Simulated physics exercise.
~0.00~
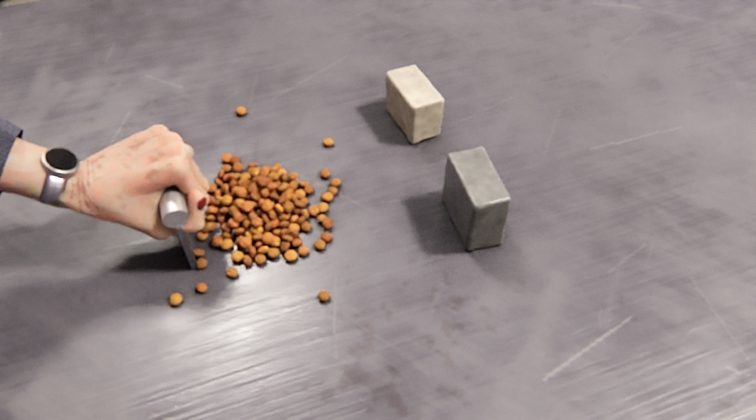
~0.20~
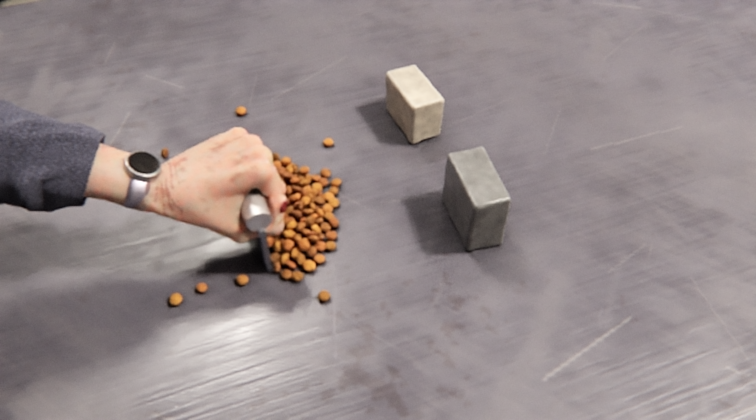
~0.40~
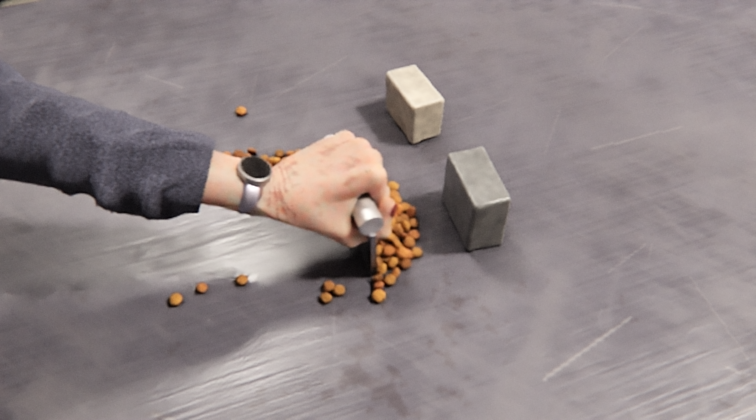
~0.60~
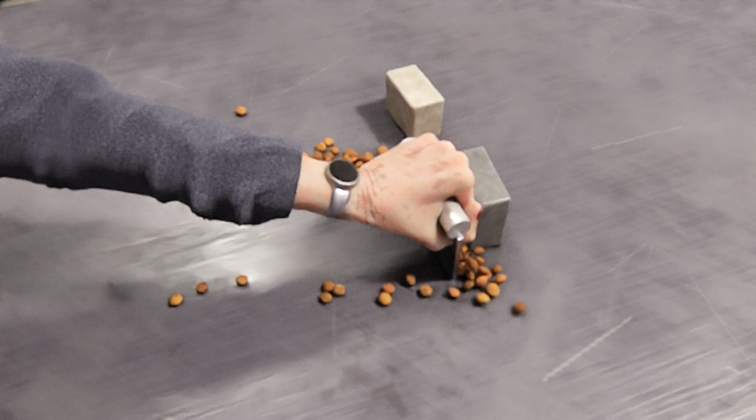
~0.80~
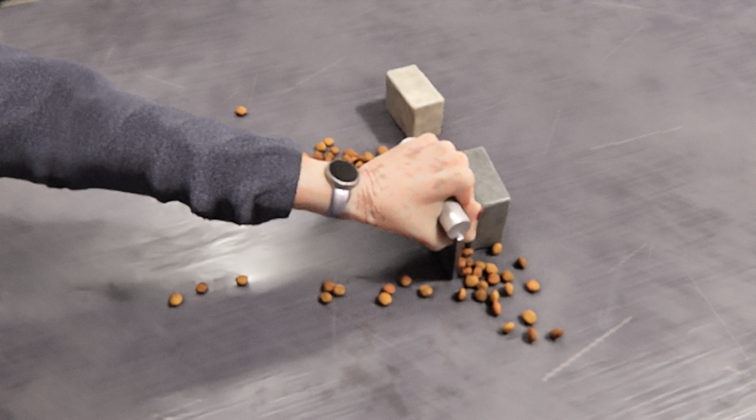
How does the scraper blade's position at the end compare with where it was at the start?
At the start the blade is on the left side of the table, at the left edge of the kibble pile. By the end it is well to the right, stopped close to the dark grey block.
Hand with a scraper pushing brown kibble rightward across a grey table towards two blocks, stopping by the darker one, bits scattering.
